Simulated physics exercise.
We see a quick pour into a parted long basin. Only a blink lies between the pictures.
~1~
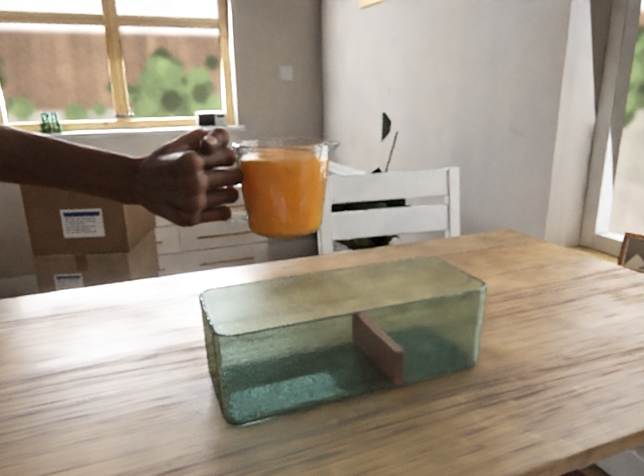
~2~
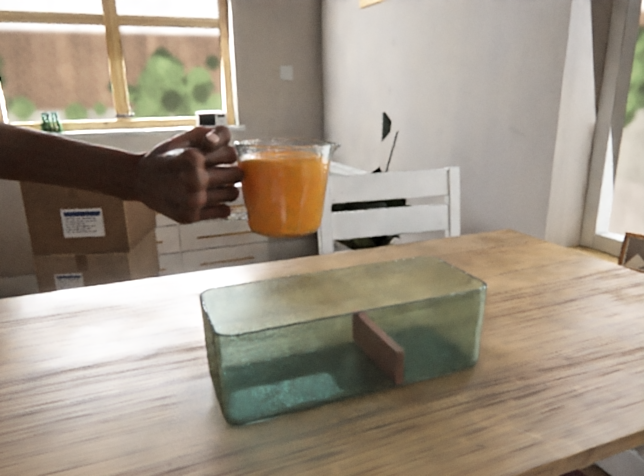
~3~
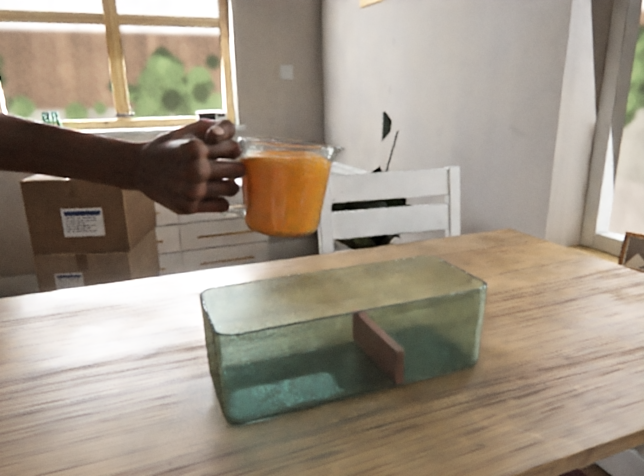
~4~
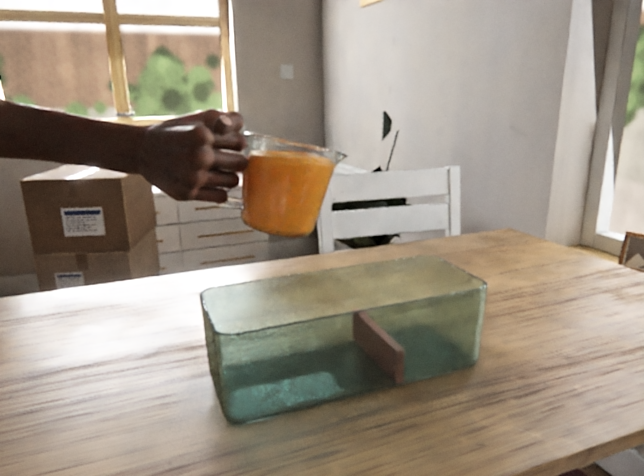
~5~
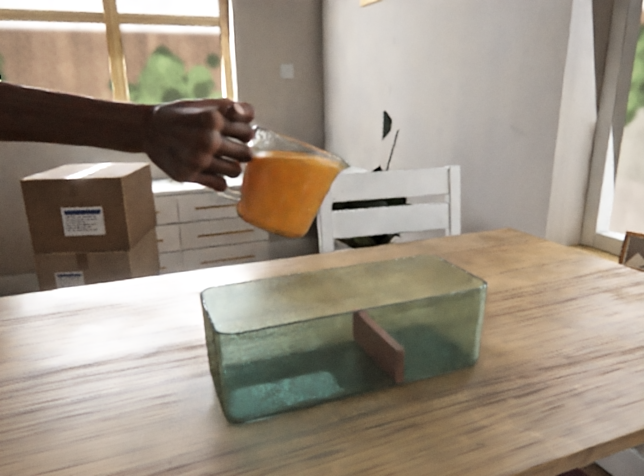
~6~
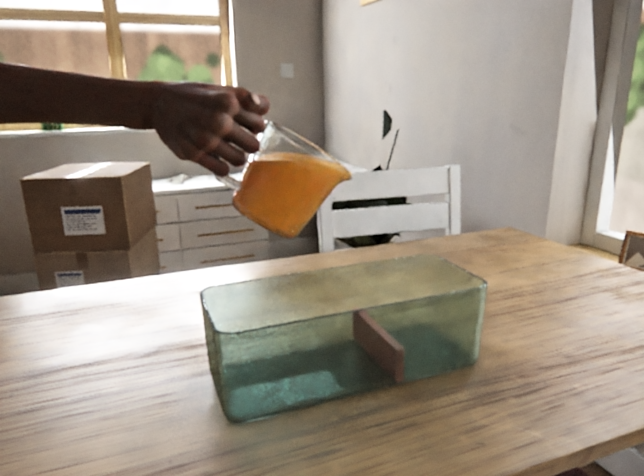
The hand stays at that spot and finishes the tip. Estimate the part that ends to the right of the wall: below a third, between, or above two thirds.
It comes to between a third and two thirds.
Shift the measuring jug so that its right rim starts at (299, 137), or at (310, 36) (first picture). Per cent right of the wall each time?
In turn 5 and 45 in a hundred.
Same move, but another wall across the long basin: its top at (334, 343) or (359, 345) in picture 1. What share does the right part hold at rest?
About 95 and 85 per cent.
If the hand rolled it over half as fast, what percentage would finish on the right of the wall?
Roughly 70 in a hundred.
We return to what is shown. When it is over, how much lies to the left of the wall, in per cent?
About 45 per cent.
A moment on, the measuring jug is tipped on its side and 44 per cent is still to pour, 4 is left of the wall and 20 right of it.
Next, the measuring jug is tipped on its side and 11 per cent is still to pour, 28 is left of the wall and 46 right of it.
Then the measuring jug is tipped on its side and 2 per cent is still to pour, 38 is left of the wall and 55 right of it.
Later the measuring jug is tipped on its side and 0 per cent is still to pour, 43 is left of the wall and 55 right of it.
At rest 43 per cent lies left of the wall, 55 right of it and 2 outside.
